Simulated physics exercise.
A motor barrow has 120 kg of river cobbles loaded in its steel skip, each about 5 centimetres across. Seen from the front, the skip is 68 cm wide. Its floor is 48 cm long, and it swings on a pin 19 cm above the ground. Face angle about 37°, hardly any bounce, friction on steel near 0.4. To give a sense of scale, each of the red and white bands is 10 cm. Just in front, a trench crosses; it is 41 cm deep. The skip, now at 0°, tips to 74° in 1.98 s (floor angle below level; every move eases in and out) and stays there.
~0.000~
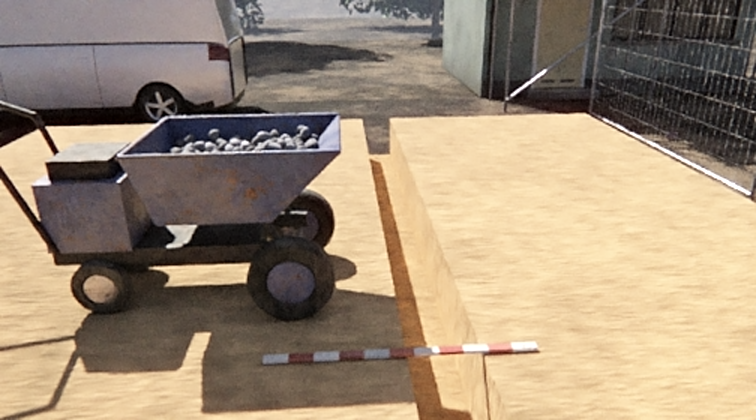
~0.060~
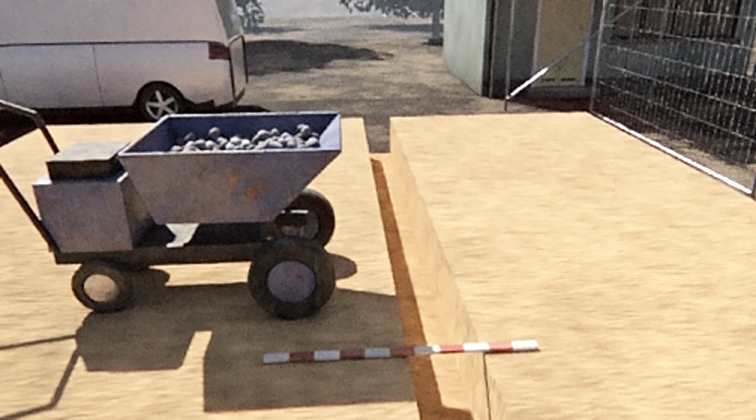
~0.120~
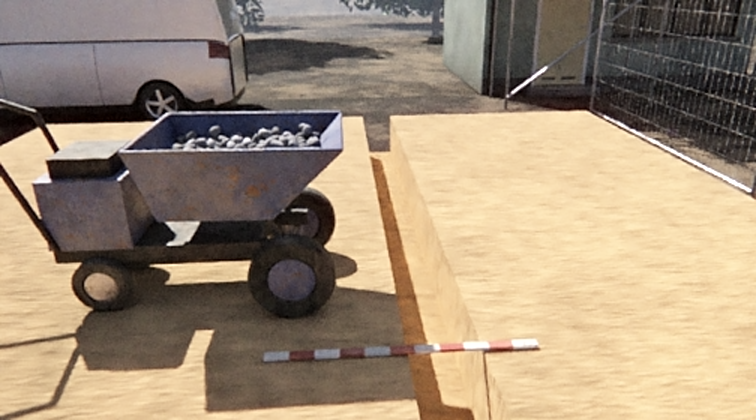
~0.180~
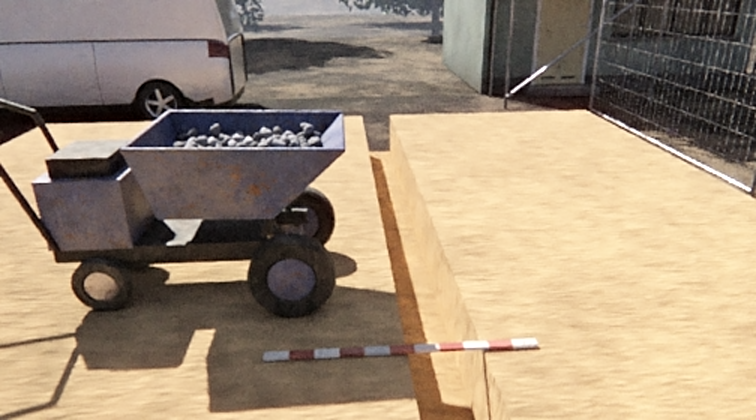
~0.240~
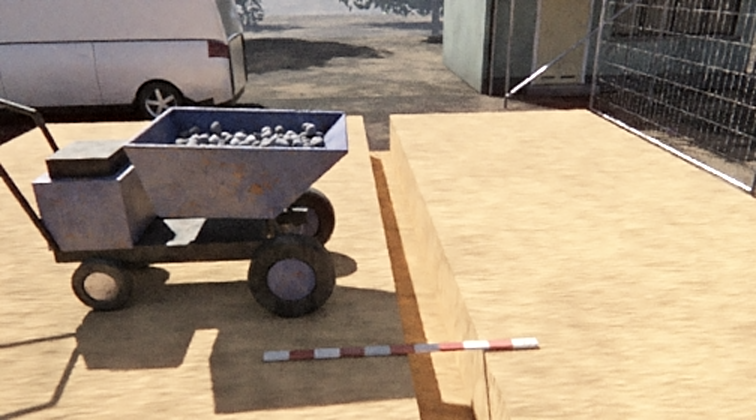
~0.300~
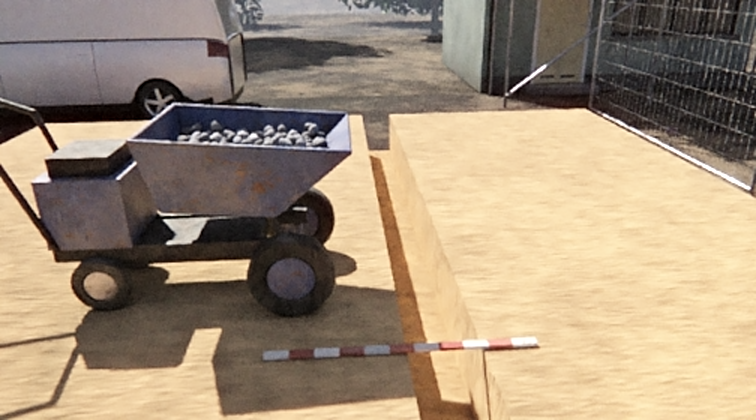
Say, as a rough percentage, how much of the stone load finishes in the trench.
Roughly 56 out of 100.
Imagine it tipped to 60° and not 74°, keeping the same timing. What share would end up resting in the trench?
Then roughly 65 percent.
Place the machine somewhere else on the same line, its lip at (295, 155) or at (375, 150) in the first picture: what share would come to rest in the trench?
From the first spot near 100, from the second near 10 per cent.
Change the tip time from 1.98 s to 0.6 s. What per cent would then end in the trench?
Roughly 35 per cent would.
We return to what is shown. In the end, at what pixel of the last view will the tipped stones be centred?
I'd point somewhere around (446, 316).
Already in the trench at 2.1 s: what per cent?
Roughly 35% by that time.
After 1.5 s the floor is at 62°; 99 % in the skip, 1 % in the trench; the foremost stones are at (436, 228).
After 2.1 s the floor is at 74°; 28 % in the skip, 34 % in the trench, 38 % past the trench; the foremost stones are at (566, 268).
After 2.4 s the floor is at 74°; 4 % in the skip, 50 % in the trench, 46 % past the trench; the foremost stones are at (627, 280).
After 4.4 s the floor is at 74°; 0 % in the skip, 56 % in the trench, 44 % past the trench; the foremost stones are at (635, 273).
